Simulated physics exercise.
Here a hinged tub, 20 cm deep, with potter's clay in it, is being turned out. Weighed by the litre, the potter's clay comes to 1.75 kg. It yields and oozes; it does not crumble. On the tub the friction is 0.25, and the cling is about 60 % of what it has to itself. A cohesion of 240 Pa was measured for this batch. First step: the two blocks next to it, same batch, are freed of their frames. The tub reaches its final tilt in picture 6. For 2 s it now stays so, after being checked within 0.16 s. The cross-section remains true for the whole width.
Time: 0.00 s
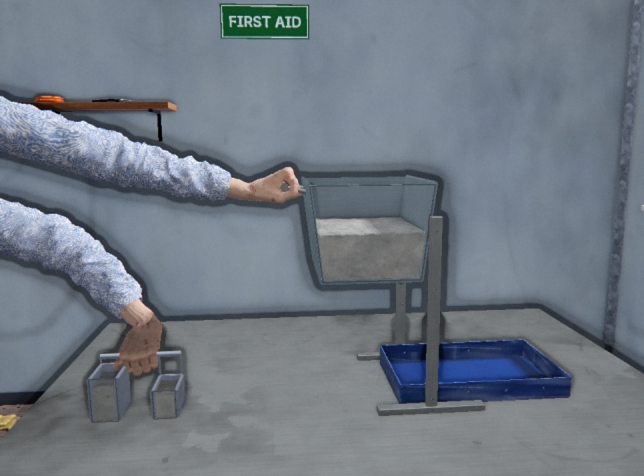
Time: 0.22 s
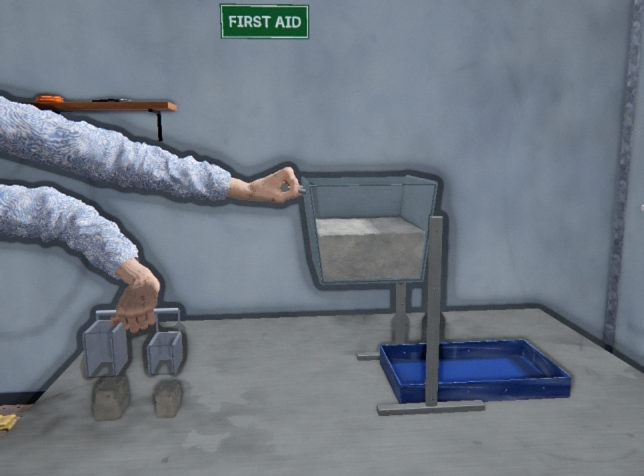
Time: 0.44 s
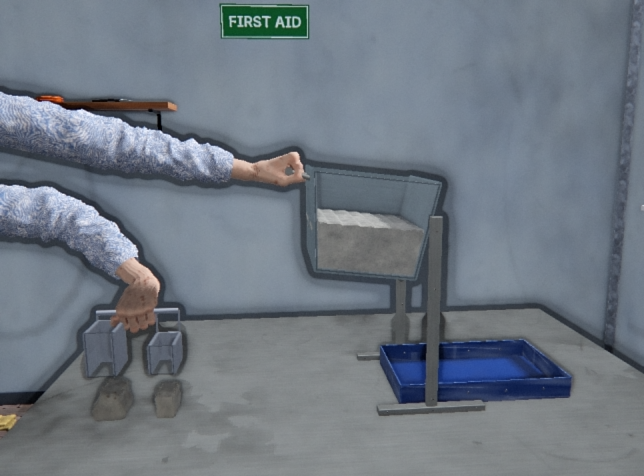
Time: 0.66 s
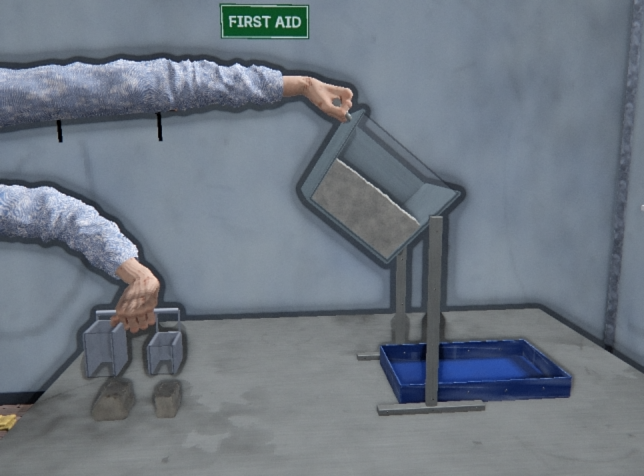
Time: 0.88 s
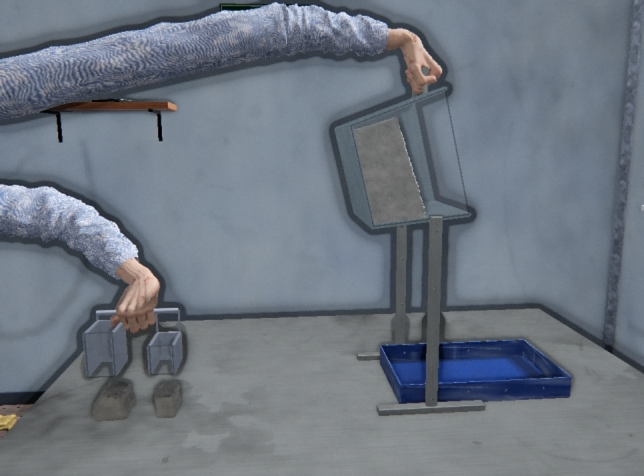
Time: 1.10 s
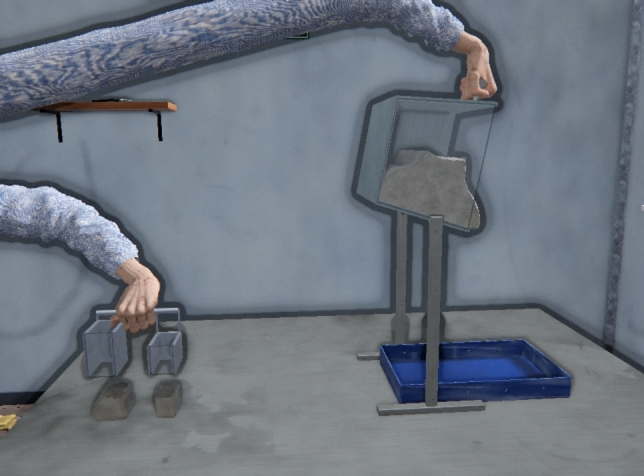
Two hands lift molds off two gray clay blocks, then tilt a clear tub of clay rightward.
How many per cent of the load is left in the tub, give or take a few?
I would say close to 24 percent.
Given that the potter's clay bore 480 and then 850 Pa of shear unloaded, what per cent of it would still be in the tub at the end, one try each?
Expect about 35 in a hundred, then about 45 in a hundred.
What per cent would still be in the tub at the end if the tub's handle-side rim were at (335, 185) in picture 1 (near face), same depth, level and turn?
About 30 per cent.
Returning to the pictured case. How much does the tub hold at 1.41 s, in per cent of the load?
Around 35 per cent.
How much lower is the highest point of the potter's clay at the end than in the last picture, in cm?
About 9 cm.
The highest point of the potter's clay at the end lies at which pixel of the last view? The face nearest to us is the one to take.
Peak location: Approx. (411, 195).
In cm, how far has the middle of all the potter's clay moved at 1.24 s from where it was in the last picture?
Something like 10 cm, give or take.
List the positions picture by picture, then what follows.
The first frame shows handle-side rim at (311, 185), tilt 0 degrees; crest of the potter's clay at (360, 233); block heights 8.2 cm, 5.3 cm (left to right).
The second frame shows handle-side rim at (311, 185), tilt 0 degrees; crest of the potter's clay at (360, 233); block heights 7.1 cm, 5.2 cm (left to right).
The third frame shows handle-side rim at (316, 171), tilt 7 degrees; crest of the potter's clay at (324, 222); block heights 6.5 cm, 5.2 cm (left to right).
The fourth frame shows handle-side rim at (365, 113), tilt 40 degrees; crest of the potter's clay at (341, 161); block heights 6.2 cm, 5.2 cm (left to right).
The fifth frame shows handle-side rim at (446, 91), tilt 77 degrees; crest of the potter's clay at (393, 119); block heights 6.2 cm, 5.2 cm (left to right).
The sixth frame shows handle-side rim at (495, 107), tilt 101 degrees; crest of the potter's clay at (430, 151); block heights 6.2 cm, 5.2 cm (left to right).
After 1.24 s, the tub is at 101 degrees and holds 53 %.
After 1.41 s, the tub is at 101 degrees and holds 34 %.
After 1.58 s, the tub is at 101 degrees and holds 29 %.
After 1.75 s, the tub is at 101 degrees and holds 27 %.
After 3.10 s, the tub is at 101 degrees and holds 24 %.
